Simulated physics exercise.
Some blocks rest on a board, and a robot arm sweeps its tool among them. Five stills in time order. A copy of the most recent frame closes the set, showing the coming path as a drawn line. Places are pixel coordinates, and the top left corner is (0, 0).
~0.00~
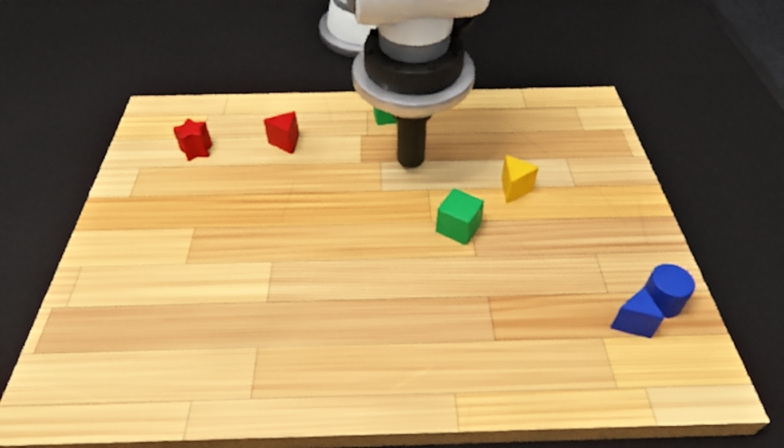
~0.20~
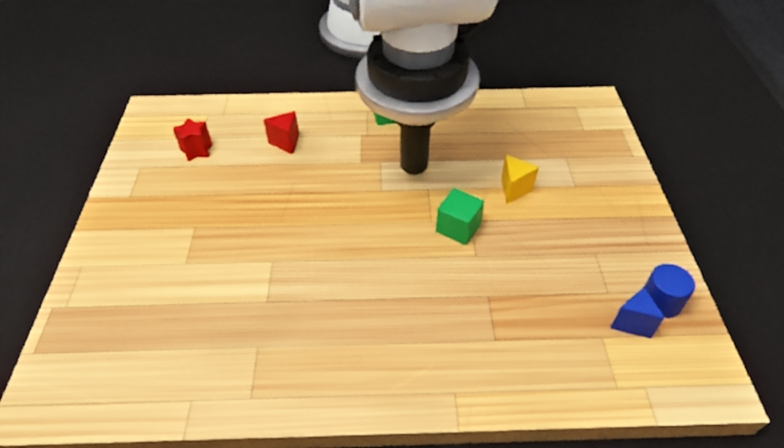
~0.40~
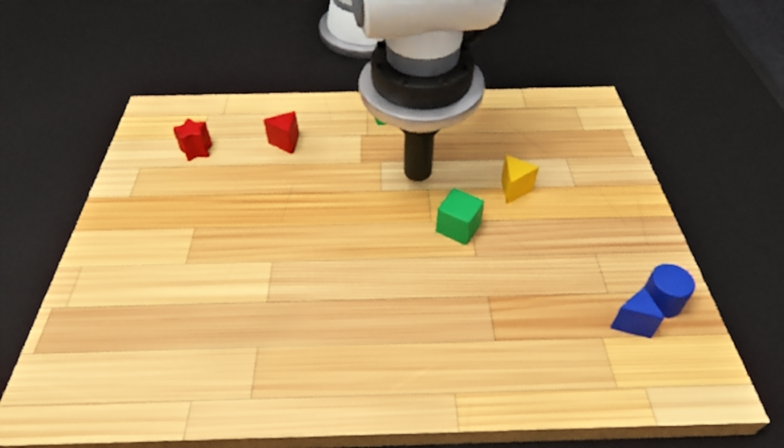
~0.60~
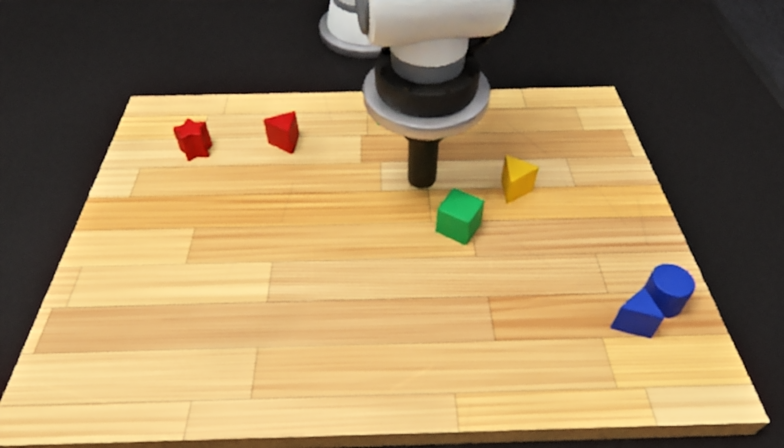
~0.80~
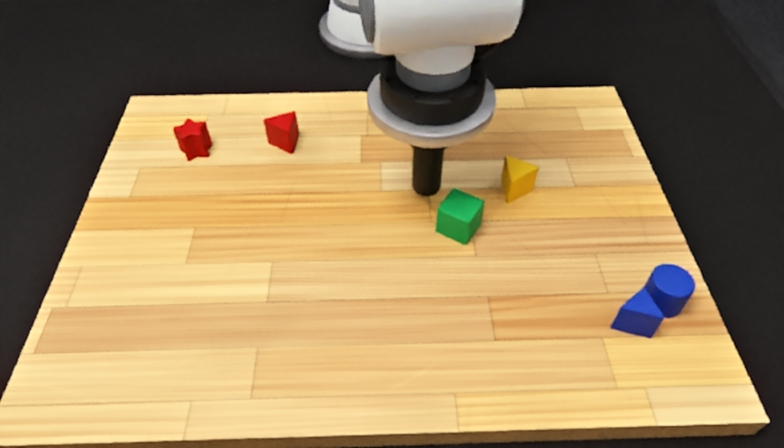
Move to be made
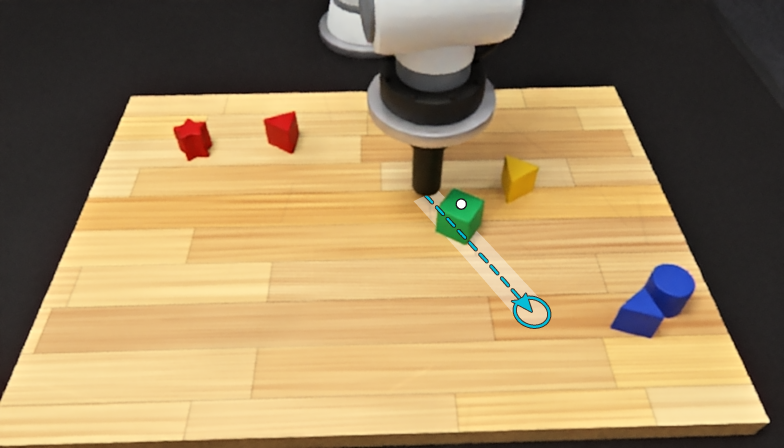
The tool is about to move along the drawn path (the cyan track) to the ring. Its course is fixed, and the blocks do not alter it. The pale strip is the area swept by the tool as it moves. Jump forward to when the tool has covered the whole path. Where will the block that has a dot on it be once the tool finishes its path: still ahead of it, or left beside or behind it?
Before the tool.
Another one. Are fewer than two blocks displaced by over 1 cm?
Yes
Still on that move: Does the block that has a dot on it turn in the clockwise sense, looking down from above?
I believe so.
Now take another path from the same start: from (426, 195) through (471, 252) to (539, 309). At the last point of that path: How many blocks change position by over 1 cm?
1 block.
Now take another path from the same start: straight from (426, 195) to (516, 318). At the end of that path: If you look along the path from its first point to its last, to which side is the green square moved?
Toward the left.
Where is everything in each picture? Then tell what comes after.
In the first picture, lower end of the tool (411, 160), tops of blocks, green square (461, 204), yellow three-sided block (519, 167).
In the second picture, tool (414, 166), blocks as before.
In the third picture, tool (418, 173), blocks as before.
In the fourth picture, tool (422, 180), blocks as before.
In the fifth picture, tool (426, 187), green square (461, 204), yellow three-sided block (519, 167).
The drawn path runs in a line from (426, 195) to (532, 312); the dot is on the green square.
The first path, step by step. One third of the way, tool (459, 222); green square (483, 230), turned 15° clockwise.
Two thirds of the way, tool (495, 261); green square (517, 274), turned 35° clockwise.
At the end, tool (534, 304); green square (552, 324), turned 60° clockwise; yellow three-sided block not moved.
